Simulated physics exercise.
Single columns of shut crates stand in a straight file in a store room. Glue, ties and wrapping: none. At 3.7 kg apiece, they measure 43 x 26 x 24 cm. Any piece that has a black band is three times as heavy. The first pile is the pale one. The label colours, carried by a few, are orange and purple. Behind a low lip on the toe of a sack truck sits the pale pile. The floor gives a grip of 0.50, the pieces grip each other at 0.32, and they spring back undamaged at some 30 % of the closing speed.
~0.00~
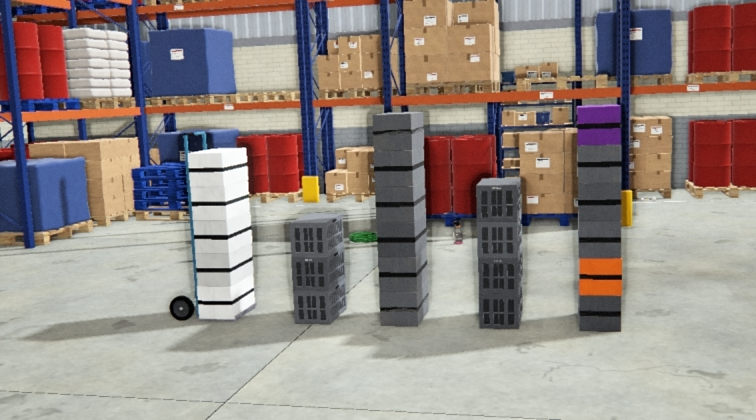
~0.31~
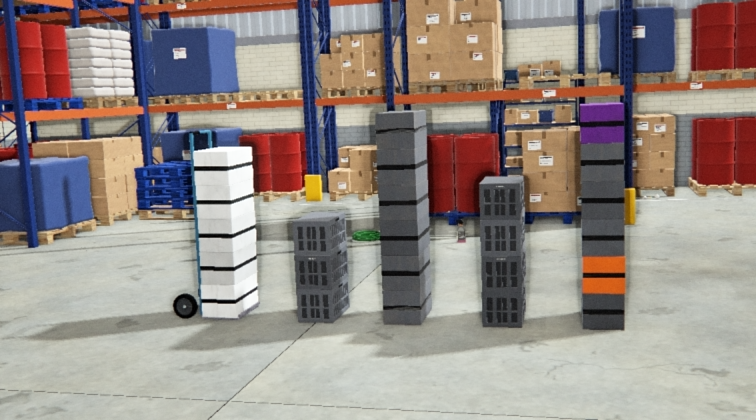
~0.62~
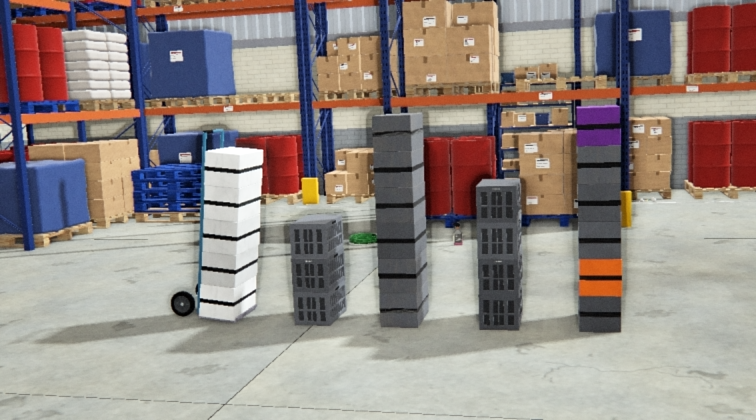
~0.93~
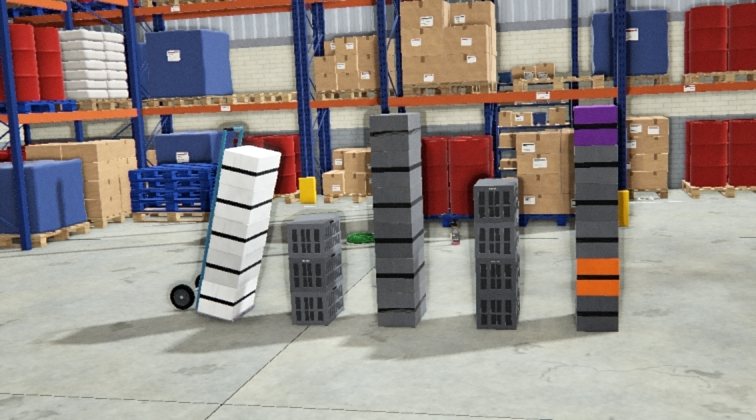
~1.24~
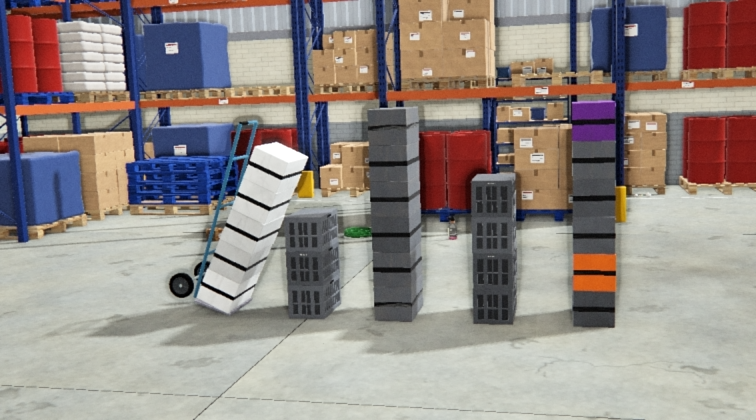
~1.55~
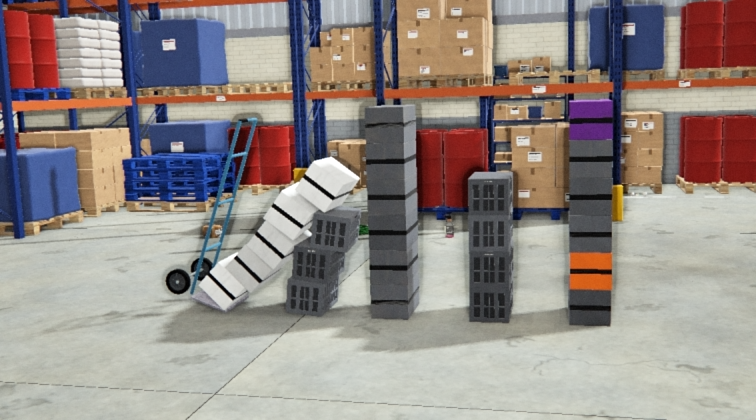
A blue-framed sack truck tips forward to the right with a pale, black-banded pile of crates, in a warehouse seen from the front. To the right stand a short grey pile, a tall grey one, a mid-height grey one and a tall grey one with purple at the top and orange lower down. The pale pile leans further, bending over the short pile, whose crates shift and tilt rightward, while the view drifts slightly.
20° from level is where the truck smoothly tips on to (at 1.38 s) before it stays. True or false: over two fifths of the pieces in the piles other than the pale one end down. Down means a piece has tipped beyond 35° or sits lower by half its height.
True.
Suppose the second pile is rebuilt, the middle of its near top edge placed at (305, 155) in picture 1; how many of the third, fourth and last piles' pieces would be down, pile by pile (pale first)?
You'd get third 6, fourth 4 and last 5.
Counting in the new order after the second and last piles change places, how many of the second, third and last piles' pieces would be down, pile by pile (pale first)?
Down per pile: Second 6, third 6, last 2.
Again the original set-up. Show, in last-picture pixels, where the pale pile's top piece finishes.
Close to (425, 252).
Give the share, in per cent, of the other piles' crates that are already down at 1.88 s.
0 per cent at that moment.
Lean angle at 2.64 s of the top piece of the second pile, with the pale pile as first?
Tilt: Near 0 degrees.
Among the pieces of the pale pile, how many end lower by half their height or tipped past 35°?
5.
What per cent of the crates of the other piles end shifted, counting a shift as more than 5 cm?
Moved: 90 per cent.
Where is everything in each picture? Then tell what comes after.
In the first frame (pixels give the middle of a visible side), truck frame (188, 172) 0° forward; purple crate (599, 126); orange crate (601, 277); none of the others has stirred.
The second frame shows truck frame (193, 170) 1° forward; purple crate (602, 124).
The third frame shows truck frame (203, 169) 7° forward, top of the pale pile leaning 7°; purple crate (598, 127); none of the others has stirred.
The fourth frame shows truck frame (220, 167) 14° forward, top of the pale pile leaning 14°; purple crate (596, 126); none of the others has stirred.
The fifth frame shows truck frame (231, 160) 19° forward, top of the pale pile leaning 25°; purple crate (594, 122); none of the others has stirred.
The sixth frame shows truck frame (230, 157) 20° forward, top of the pale pile leaning 37°; purple crate (591, 121); orange crate (591, 272); steepest lean 8°, the crate at (330, 233); movement in 3 of them.
After 1.88 s, 5 of the pale pile down; none of the 19 other crates down, 8 disturbed.
After 2.64 s, 5 of the pale pile down; 5 of the 19 other crates down.
After 3.28 s, 5 of the pale pile down; 10 of the 19 other crates down; orange crate 16° from how it stood; purple crate 15° from how it stood.
After 4.04 s, 5 of the pale pile down; 15 of the 19 other crates down; orange crate on its side; purple crate 43° from how it stood, 1.11 m lower.
In the end (5.3 s), 5 of the pale pile down; 15 of the 19 other crates down; orange crate on its side; purple crate 1.21 m lower. That is 79 per cent. From the last view, middles, orange crate near (640, 299).
